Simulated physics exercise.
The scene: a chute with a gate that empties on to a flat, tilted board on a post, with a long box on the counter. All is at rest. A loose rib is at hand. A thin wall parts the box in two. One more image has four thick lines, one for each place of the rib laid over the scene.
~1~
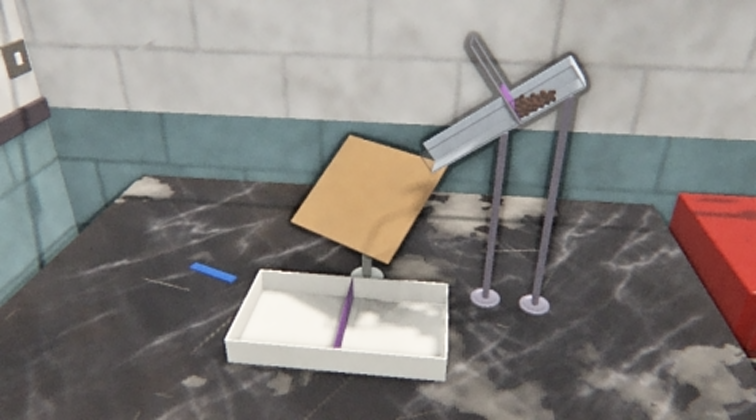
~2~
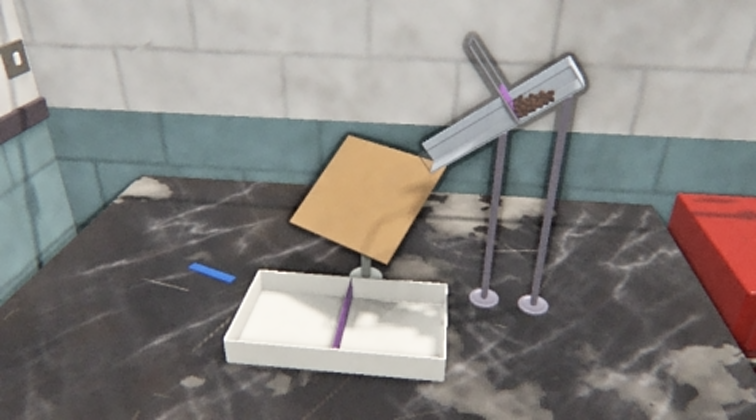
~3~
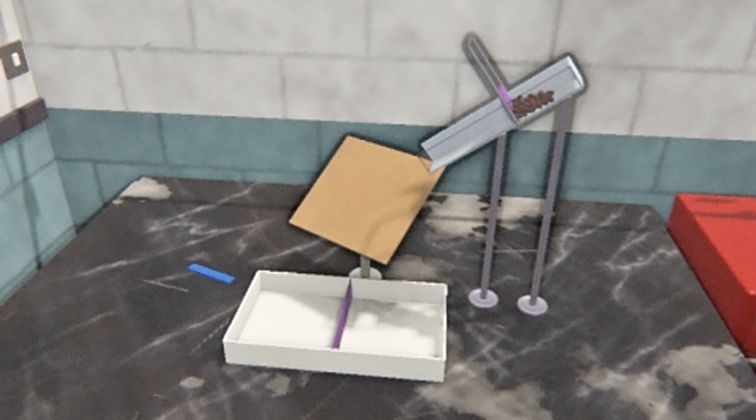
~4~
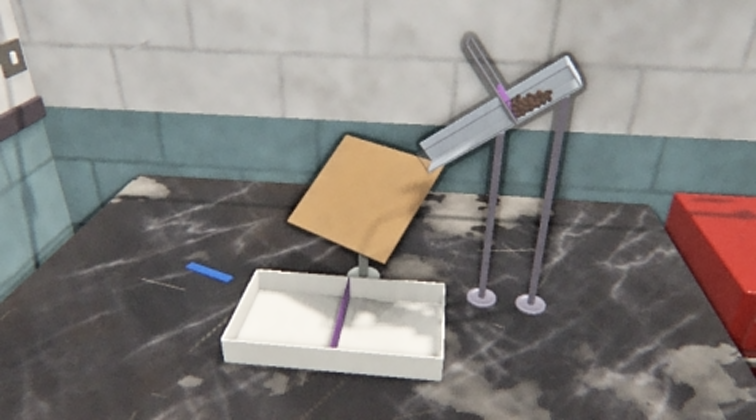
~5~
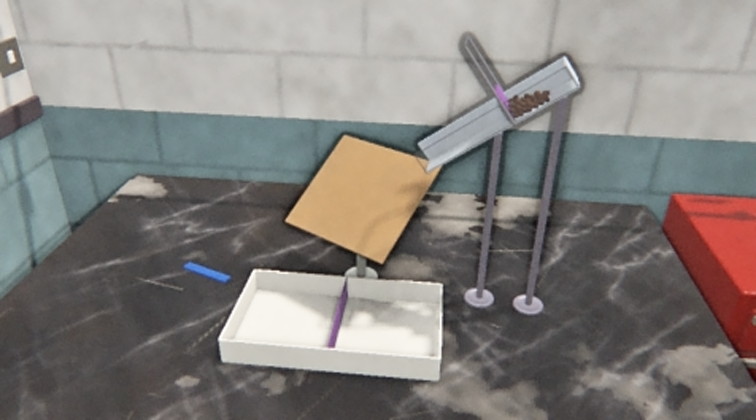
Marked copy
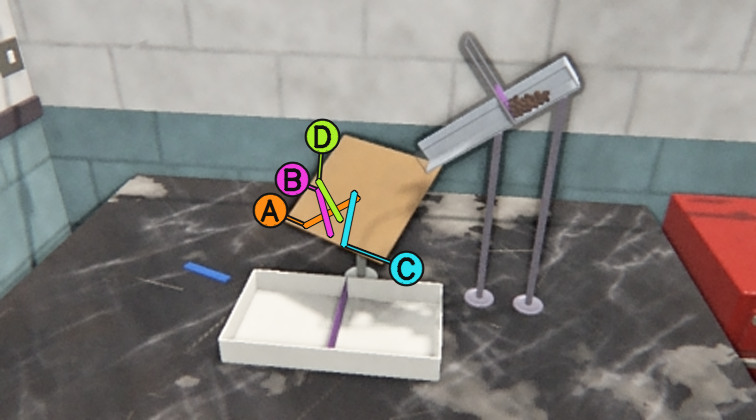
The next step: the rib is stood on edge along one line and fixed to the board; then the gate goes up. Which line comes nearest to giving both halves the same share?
Best: C.
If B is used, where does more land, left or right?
Left.
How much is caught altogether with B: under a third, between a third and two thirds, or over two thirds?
Over two thirds.
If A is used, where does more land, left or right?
More lands on the left.
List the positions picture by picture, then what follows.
Load behind the gate near (529, 104), allspice berries; lip of the chute near (434, 167), sloping fairly steeply, in the first frame.
Middle of the board near (366, 194), tilted fairly steeply; middle of its low edge near (335, 241); of its high edge near (395, 149), in the second frame.
Front corners of the box near (224, 341) and (444, 359); front end of its middle wall near (332, 350); gate still shut near (502, 93), in the third frame.
Middle of the load near (526, 104); lip near (430, 167), in the fourth frame.
Middle of the load near (524, 105); lip near (428, 167), in the fifth frame.
On the marked copy, line A from (357, 198) to (306, 225); line B from (318, 190) to (330, 234); line C from (354, 193) to (343, 244); line D from (318, 181) to (340, 219).
With A, of what is caught, the whole lot in the left half, none at all in the right.
With B, of what is caught, all but a few in the left half, a small share in the right.
With C, of what is caught, close to two thirds in the left half, close to a third in the right.
With D, of what is caught, the whole lot in the left half, none at all in the right.
